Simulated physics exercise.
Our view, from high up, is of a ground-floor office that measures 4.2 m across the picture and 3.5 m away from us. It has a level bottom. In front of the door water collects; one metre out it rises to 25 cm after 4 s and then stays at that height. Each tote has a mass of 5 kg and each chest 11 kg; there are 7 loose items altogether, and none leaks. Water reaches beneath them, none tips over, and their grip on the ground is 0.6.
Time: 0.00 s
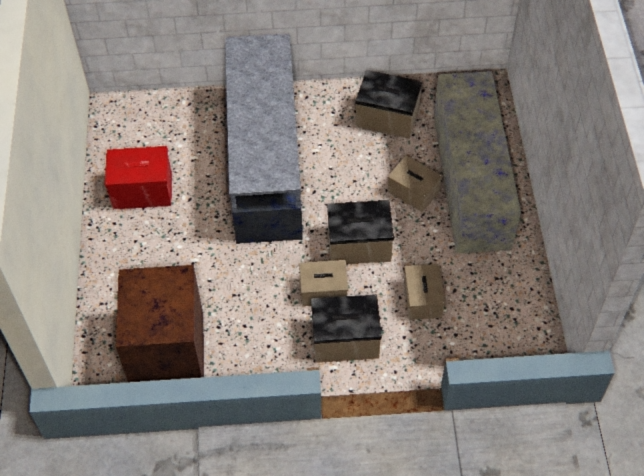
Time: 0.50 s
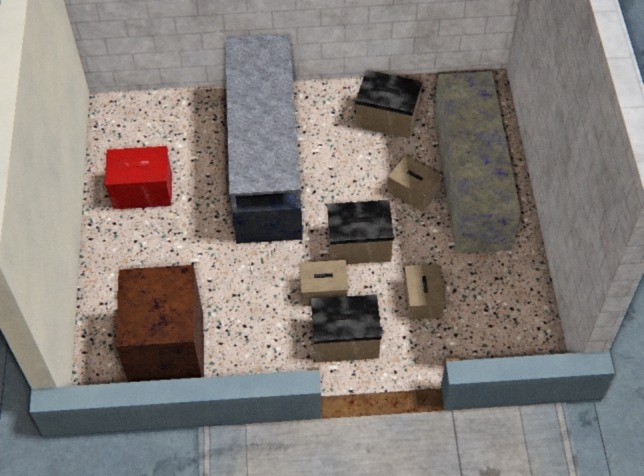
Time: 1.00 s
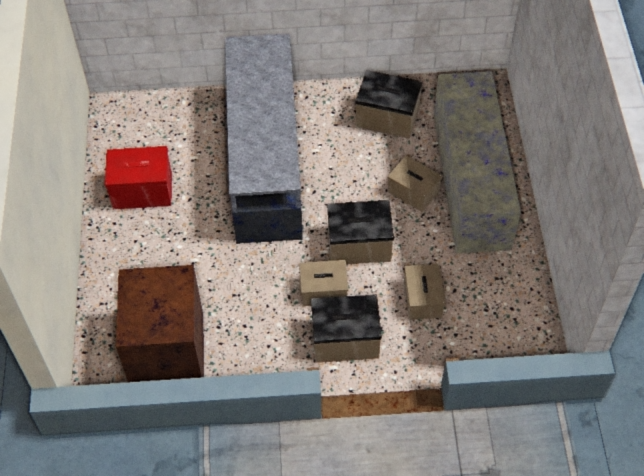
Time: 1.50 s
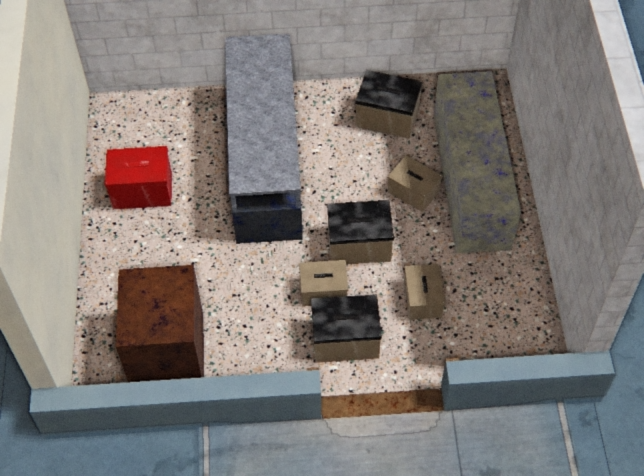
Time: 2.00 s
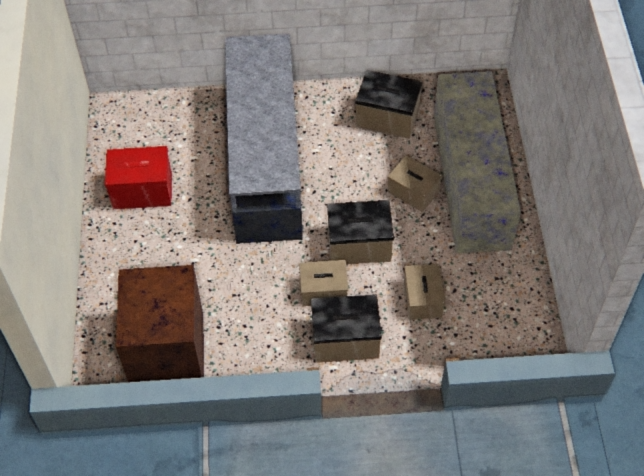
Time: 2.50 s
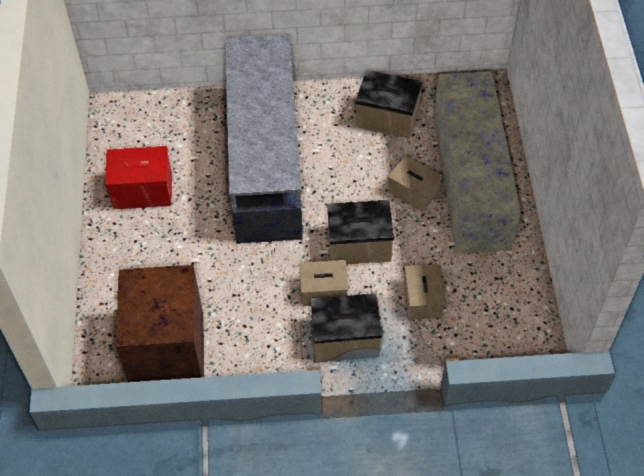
At first, the paving outside a small walled office is dry, with a red chest and other furniture standing on the speckled floor inside. Bluish water then spreads across the paving, covers the last pale patch by the doorway, and creeps over the brown threshold just inside, while the furniture stays still.
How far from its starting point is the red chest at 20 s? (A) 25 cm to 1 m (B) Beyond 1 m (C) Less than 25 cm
Answer: A.
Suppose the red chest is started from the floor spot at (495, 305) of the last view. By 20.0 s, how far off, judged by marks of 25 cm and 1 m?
Answer: It covers a big distance.
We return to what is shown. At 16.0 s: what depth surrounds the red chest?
Roughly 15 cm.
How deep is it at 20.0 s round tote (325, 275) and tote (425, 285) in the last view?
About 20 and 22 cm.
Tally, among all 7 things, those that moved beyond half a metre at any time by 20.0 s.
That comes to 7.
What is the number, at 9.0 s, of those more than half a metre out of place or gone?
6 of them.
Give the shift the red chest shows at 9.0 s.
Around 10 cm from the start by that time.
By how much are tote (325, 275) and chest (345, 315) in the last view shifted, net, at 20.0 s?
Net displacement, in order: 150 cm; 100 cm.
After 4.0 s the red chest is near (136, 165), 0.0 m from its start, aground; 1 afloat.
After 9.0 s the red chest is near (142, 153), 0.1 m from its start, afloat; 7 afloat.
After 16.0 s the red chest is near (194, 160), 0.5 m from its start, afloat; 7 afloat.
After 20.0 s the red chest is near (195, 146), 0.5 m from its start, afloat; 7 afloat.
